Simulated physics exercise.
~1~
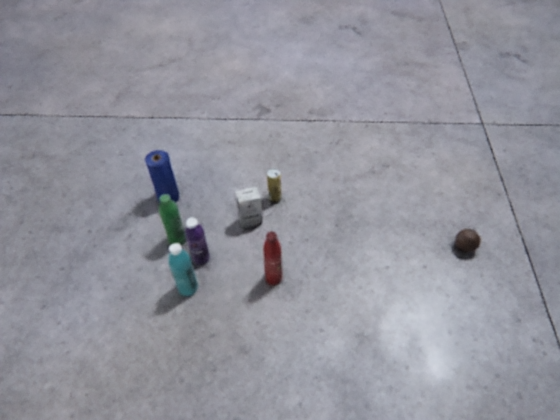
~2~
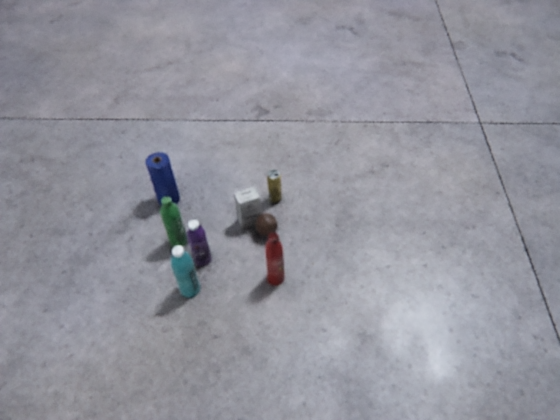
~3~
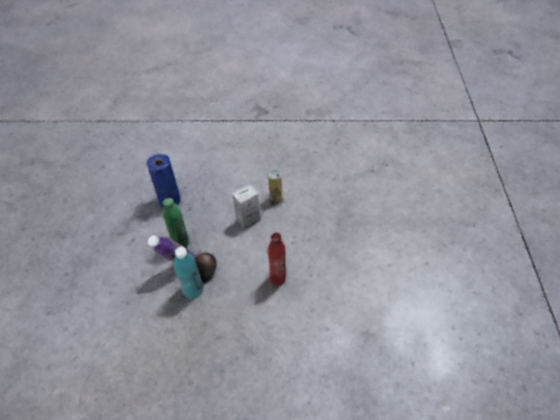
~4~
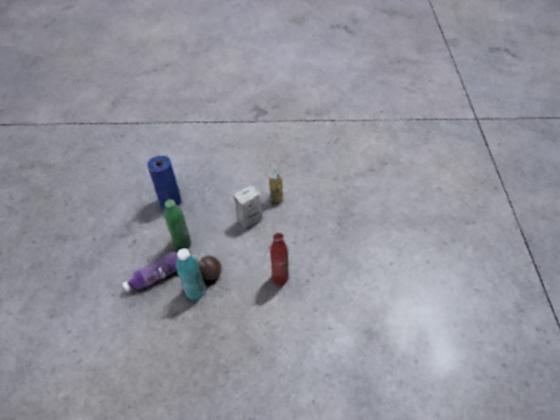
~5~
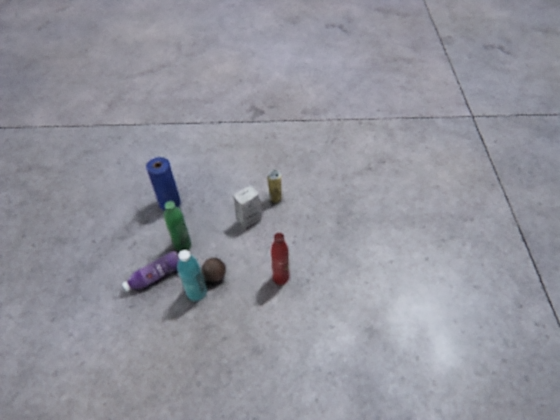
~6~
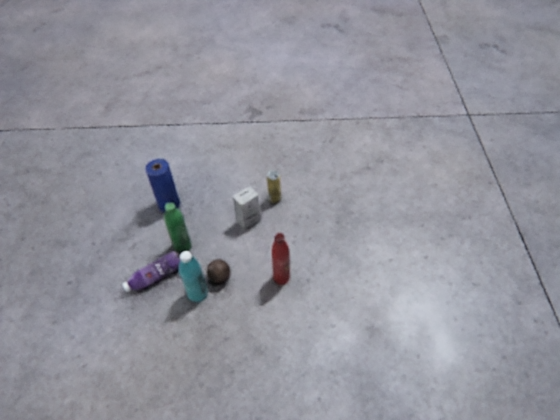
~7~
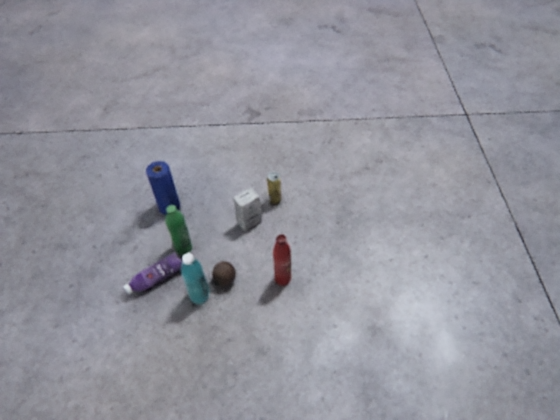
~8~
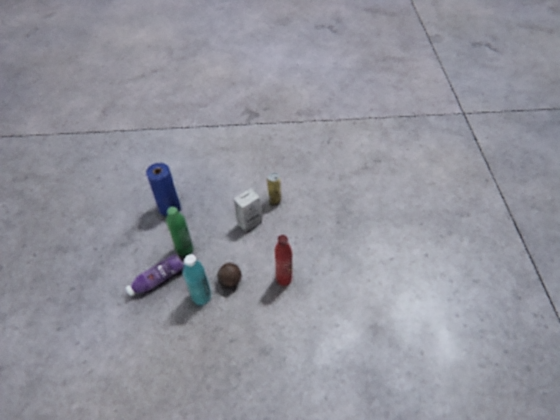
In the video, a brown ball rolls left across a concrete floor, passes between a white carton and a red bottle, and knocks over a purple bottle. The ball then drifts slowly back right, ending between the turquoise and red bottles, while the other objects stay upright.
